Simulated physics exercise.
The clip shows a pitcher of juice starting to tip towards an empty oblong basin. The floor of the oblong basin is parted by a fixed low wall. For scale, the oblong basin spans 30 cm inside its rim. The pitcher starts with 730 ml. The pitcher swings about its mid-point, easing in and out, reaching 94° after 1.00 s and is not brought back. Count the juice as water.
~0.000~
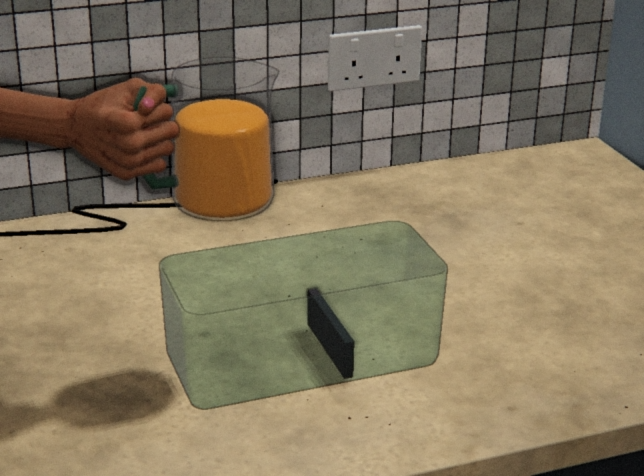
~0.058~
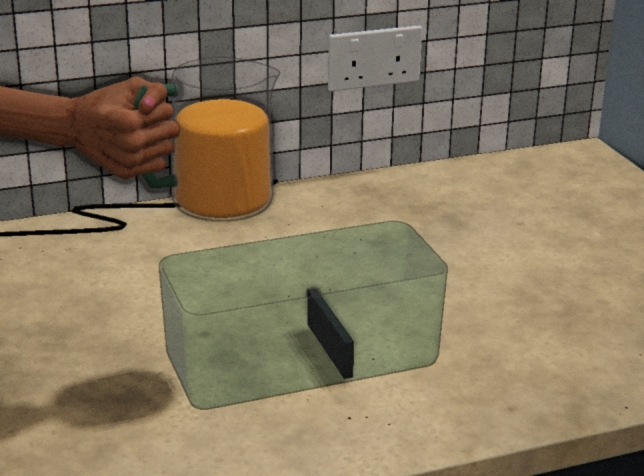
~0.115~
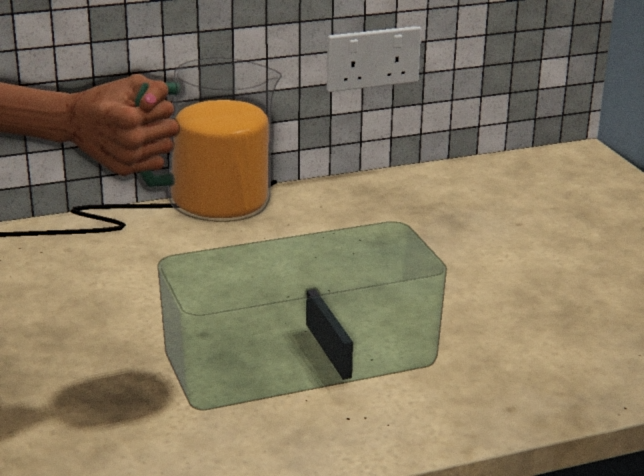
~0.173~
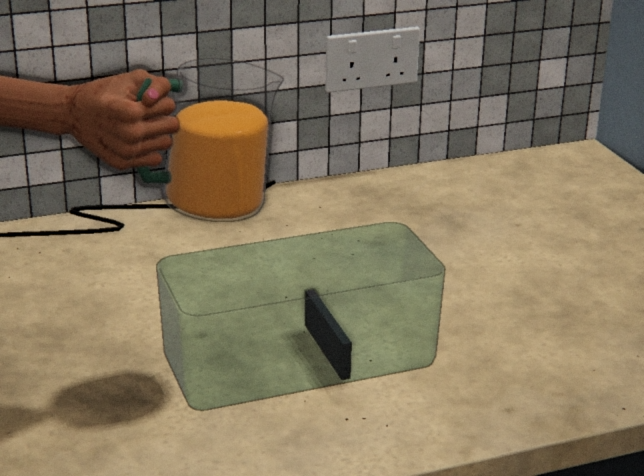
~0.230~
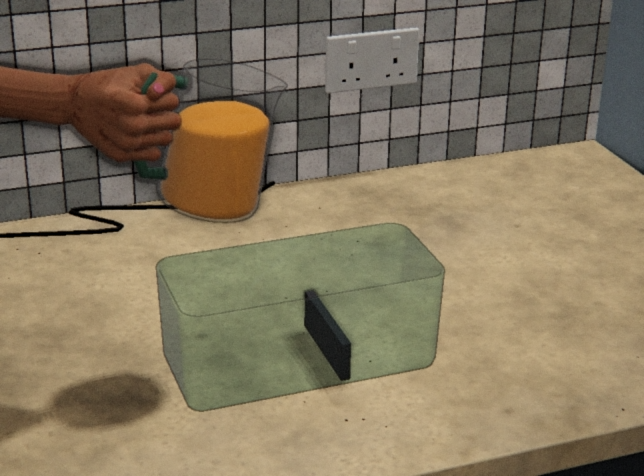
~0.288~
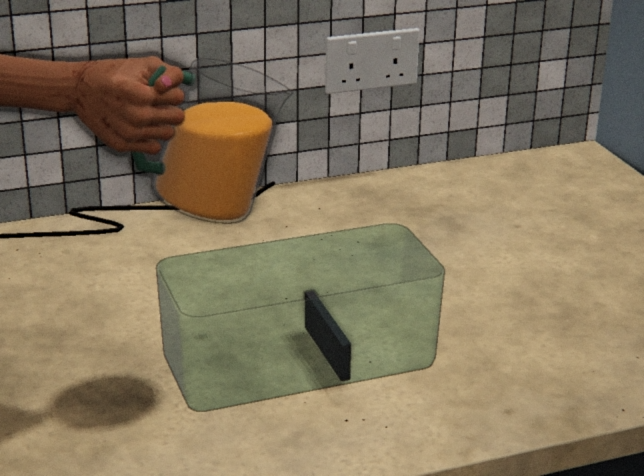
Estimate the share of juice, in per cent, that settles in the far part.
The far part has some 88 per cent.
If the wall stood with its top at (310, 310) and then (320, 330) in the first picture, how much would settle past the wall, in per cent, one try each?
In turn about 90 and 75 per cent.
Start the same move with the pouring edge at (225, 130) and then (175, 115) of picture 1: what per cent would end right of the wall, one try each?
In turn about 0 and 5 per cent.
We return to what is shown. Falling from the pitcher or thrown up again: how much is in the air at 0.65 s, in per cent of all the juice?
Some 5 per cent.
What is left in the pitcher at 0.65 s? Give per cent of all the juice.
Some 96 per cent.
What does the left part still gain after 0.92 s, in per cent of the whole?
Near 9 in a hundred.
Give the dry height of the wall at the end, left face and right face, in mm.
Some 46 mm on the left and 4 mm on the right.
By 0.65 s the tilt is 69° and 95 per cent is still to pour, 0 is left of the wall and 0 right of it.
By 0.92 s the tilt is 92° and 57 per cent is still to pour, 0 is left of the wall and 20 right of it.
By 1.20 s the tilt is 94° and 22 per cent is still to pour, 2 is left of the wall and 62 right of it.
By 1.50 s the tilt is 94° and 9 per cent is still to pour, 5 is left of the wall and 81 right of it.
At rest 9 per cent lies left of the wall, 88 right of it and 2 outside.
